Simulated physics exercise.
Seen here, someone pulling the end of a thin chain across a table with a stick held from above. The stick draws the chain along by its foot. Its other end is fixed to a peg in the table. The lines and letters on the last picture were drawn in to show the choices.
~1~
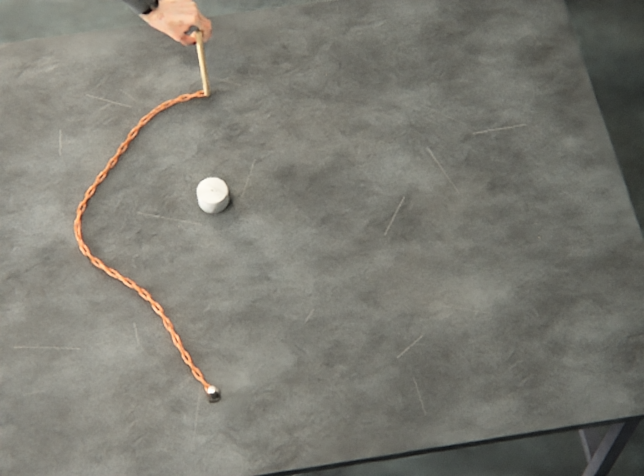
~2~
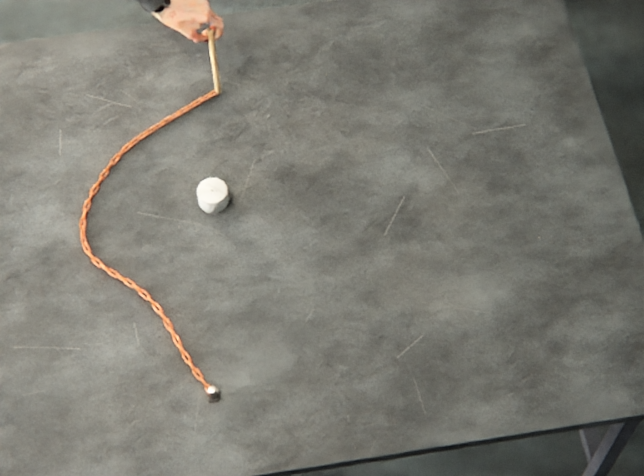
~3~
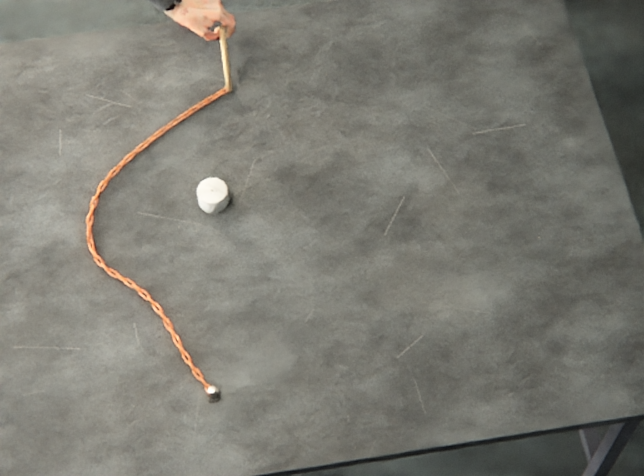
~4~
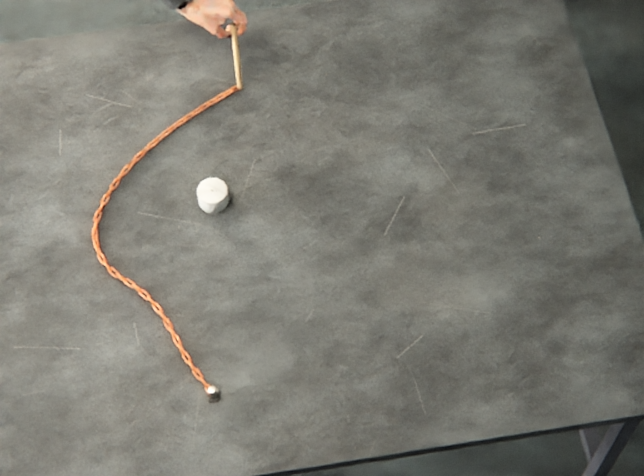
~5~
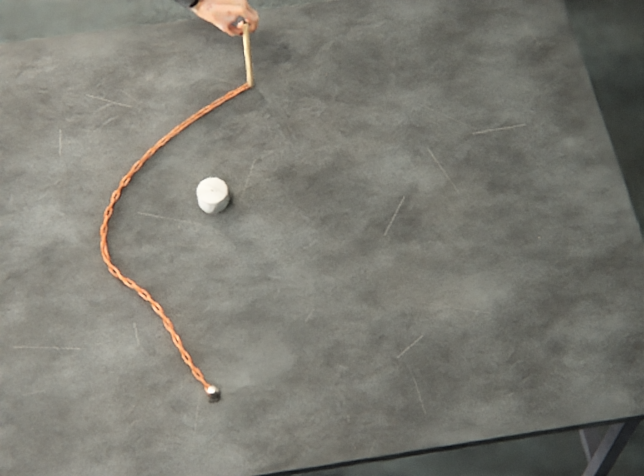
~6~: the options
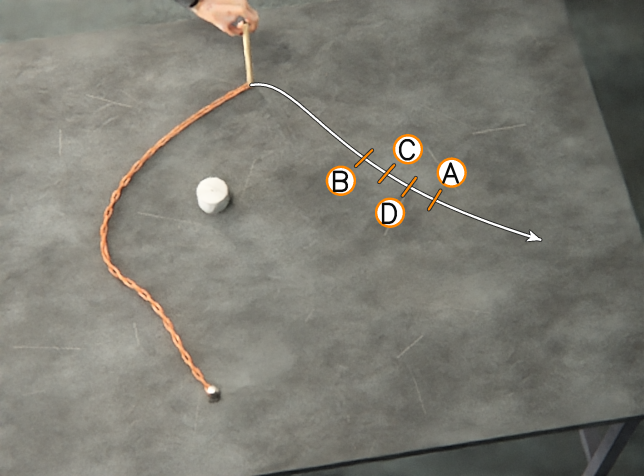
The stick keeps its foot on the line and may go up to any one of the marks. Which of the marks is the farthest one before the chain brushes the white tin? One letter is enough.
Stop at B.
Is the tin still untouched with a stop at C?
For that mark, no.
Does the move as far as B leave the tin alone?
Yes.
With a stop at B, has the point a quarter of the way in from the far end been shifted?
No.
On the marked copy, A at (435, 200); B at (364, 158); C at (387, 174); D at (409, 187); the route from (251, 85) via (384, 172) to (540, 240).
With B. Early on, foot of the stick (296, 102), middle of the chain (128, 217).
Further on, foot of the stick (331, 132), middle of the chain (139, 215).
At the end, foot of the stick (364, 159), middle of the chain (156, 215); nothing has been touched.
As for the rest, A brings the chain against the tin; C brings the chain against the tin; D brings the chain against the tin.
